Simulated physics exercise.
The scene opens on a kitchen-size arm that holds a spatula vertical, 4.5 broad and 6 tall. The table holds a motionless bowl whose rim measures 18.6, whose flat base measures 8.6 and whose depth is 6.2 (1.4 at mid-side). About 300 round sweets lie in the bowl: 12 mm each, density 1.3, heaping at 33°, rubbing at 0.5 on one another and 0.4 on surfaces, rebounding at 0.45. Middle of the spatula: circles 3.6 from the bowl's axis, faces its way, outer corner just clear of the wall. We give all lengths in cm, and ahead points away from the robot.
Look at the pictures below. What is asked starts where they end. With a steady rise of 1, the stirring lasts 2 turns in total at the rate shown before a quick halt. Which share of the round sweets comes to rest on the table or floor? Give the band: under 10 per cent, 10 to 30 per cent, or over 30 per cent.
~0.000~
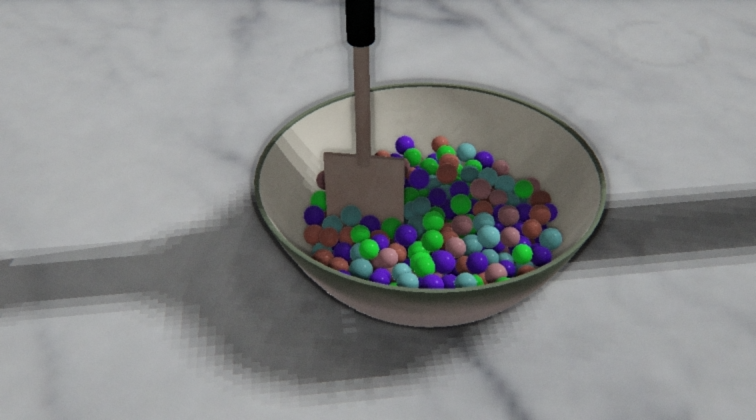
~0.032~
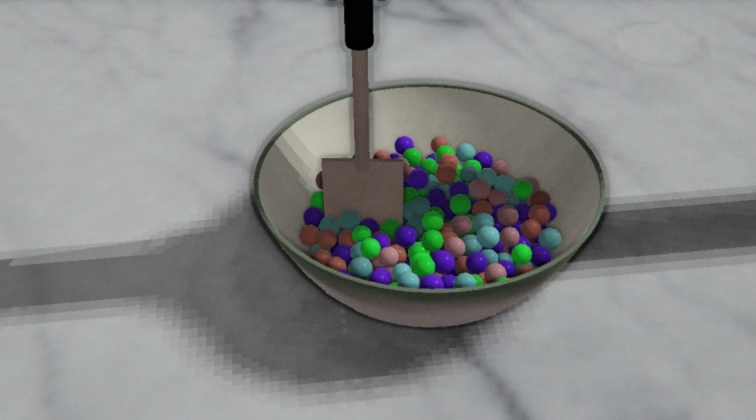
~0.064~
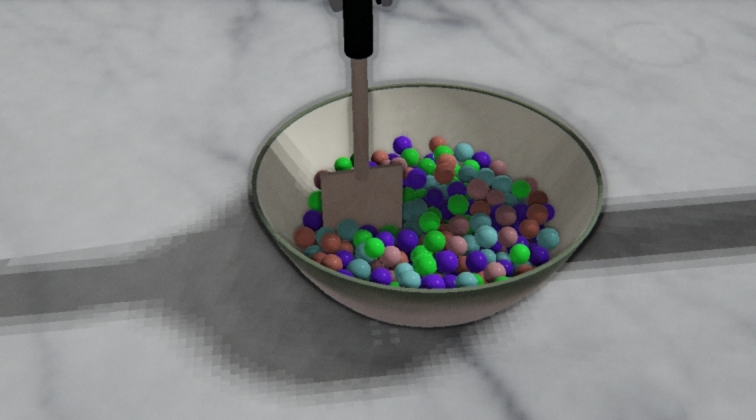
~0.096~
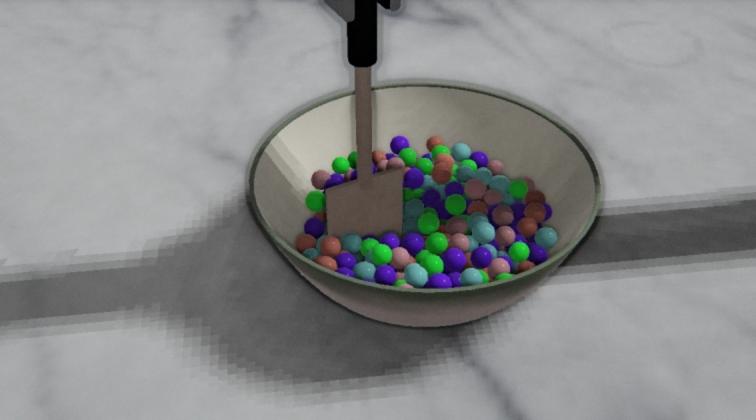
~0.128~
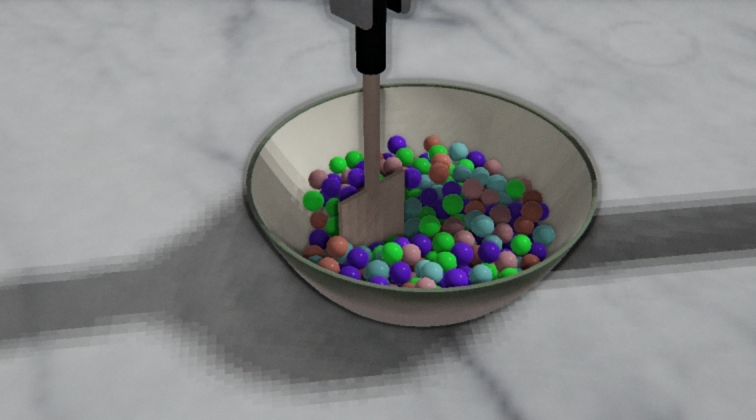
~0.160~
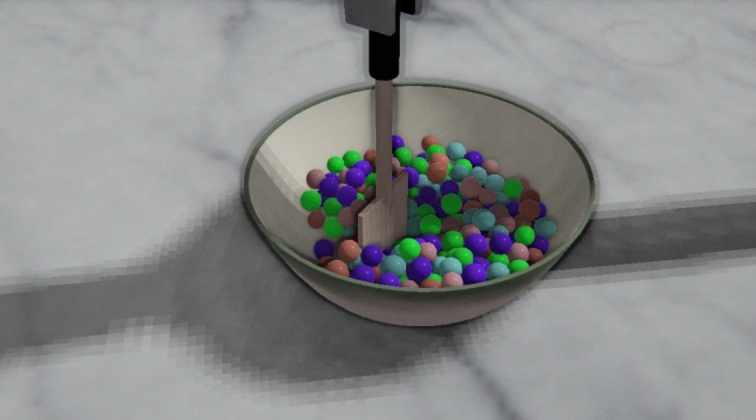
Band: Under 10 per cent.
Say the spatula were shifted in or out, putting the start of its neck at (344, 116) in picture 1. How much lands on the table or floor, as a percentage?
About 10 %.
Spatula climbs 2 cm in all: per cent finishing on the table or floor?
5 per cent, roughly.
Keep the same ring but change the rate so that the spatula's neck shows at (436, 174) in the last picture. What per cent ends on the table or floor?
I'd put it close to 20 per cent.
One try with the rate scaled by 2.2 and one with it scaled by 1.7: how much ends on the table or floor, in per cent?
Roughly 35 and 20 per cent.
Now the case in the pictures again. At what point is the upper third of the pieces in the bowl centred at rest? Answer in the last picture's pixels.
The centre sits around (332, 224) in the last picture.
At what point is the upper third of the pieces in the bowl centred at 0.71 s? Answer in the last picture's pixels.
The top third is centred near (318, 178) in the last picture.
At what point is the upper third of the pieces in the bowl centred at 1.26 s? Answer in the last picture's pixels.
Close to pixel (465, 158).
After 0.71 s, 324° round, highest piece 7 above the table; 297 in the bowl, 7 on the table or floor.
After 1.26 s, 222° round, highest piece 8 above the table; 292 in the bowl, 12 on the table or floor.
After 1.74 s, 0° round, highest piece 6 above the table; 292 in the bowl, 12 on the table or floor.
After 2.44 s, 0° round, highest piece 6 above the table; 292 in the bowl, 12 on the table or floor.
At rest, 292 in the bowl, 12 on the table or floor. That is 4 % on the table or floor.
